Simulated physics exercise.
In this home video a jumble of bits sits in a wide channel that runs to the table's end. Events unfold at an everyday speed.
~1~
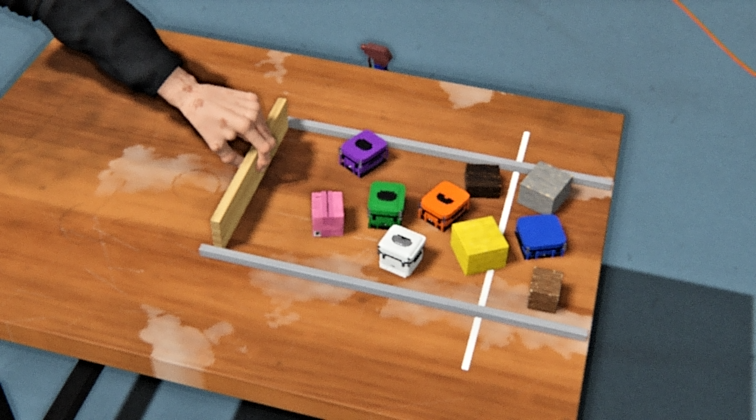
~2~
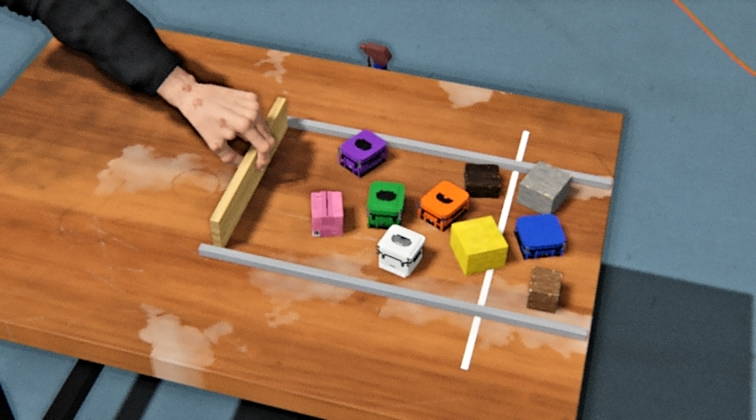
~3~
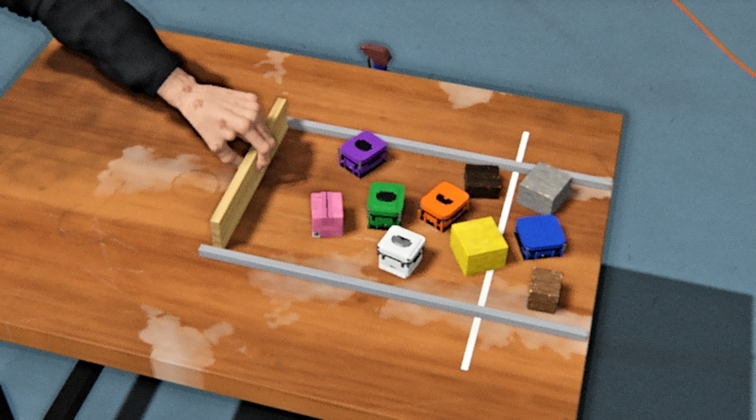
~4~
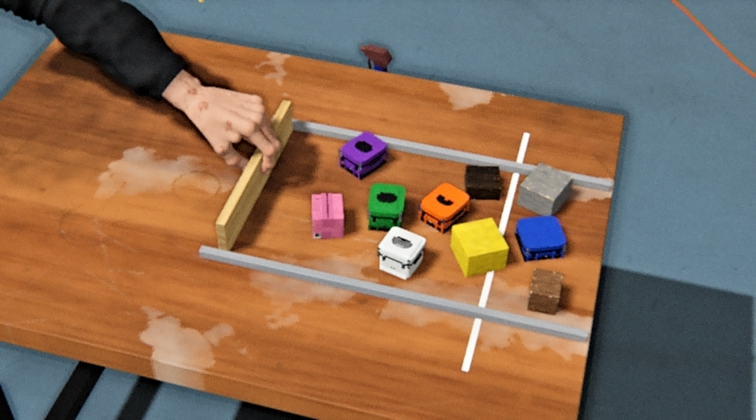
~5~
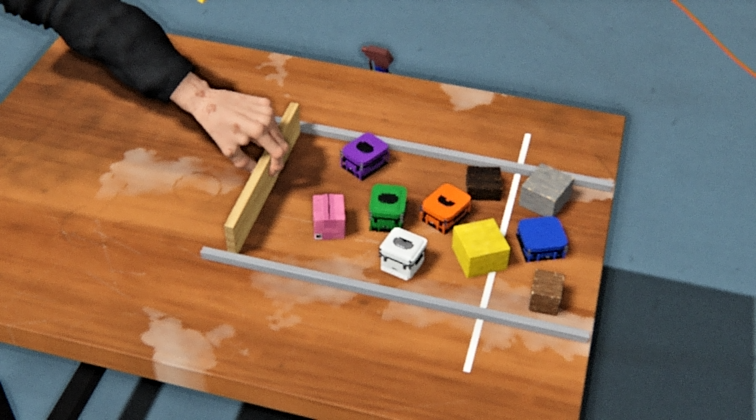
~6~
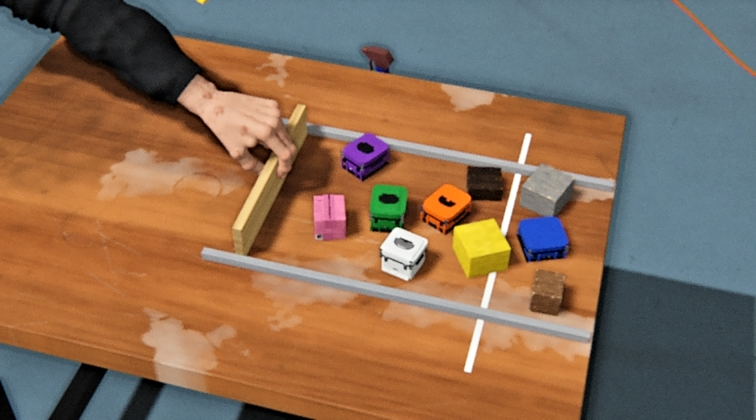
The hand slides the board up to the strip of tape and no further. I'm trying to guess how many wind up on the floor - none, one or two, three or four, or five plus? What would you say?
I would say none.
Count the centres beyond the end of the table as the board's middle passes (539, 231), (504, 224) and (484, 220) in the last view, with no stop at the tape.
3; 0; 0.
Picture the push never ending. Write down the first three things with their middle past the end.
The order is the grey block, the brown block and then the blue case.
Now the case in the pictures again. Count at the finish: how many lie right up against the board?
The count comes out at 3.
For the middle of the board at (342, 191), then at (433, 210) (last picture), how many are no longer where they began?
It comes to 2 for the first spot, 7 for the other.
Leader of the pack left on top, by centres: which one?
Grey block.
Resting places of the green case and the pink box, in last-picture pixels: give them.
I'd put one at around (527, 243) and the other at around (508, 276).
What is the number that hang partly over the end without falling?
The total here is 1.
Soon after, none off yet; brown block at rest near (547, 293); blue case at rest near (542, 240); grey block at rest near (547, 192).
After that, none off yet; brown block at rest near (548, 293); blue case moving near (552, 238); grey block displaced a little near (568, 194).
In the end, the number that fall off is zero.
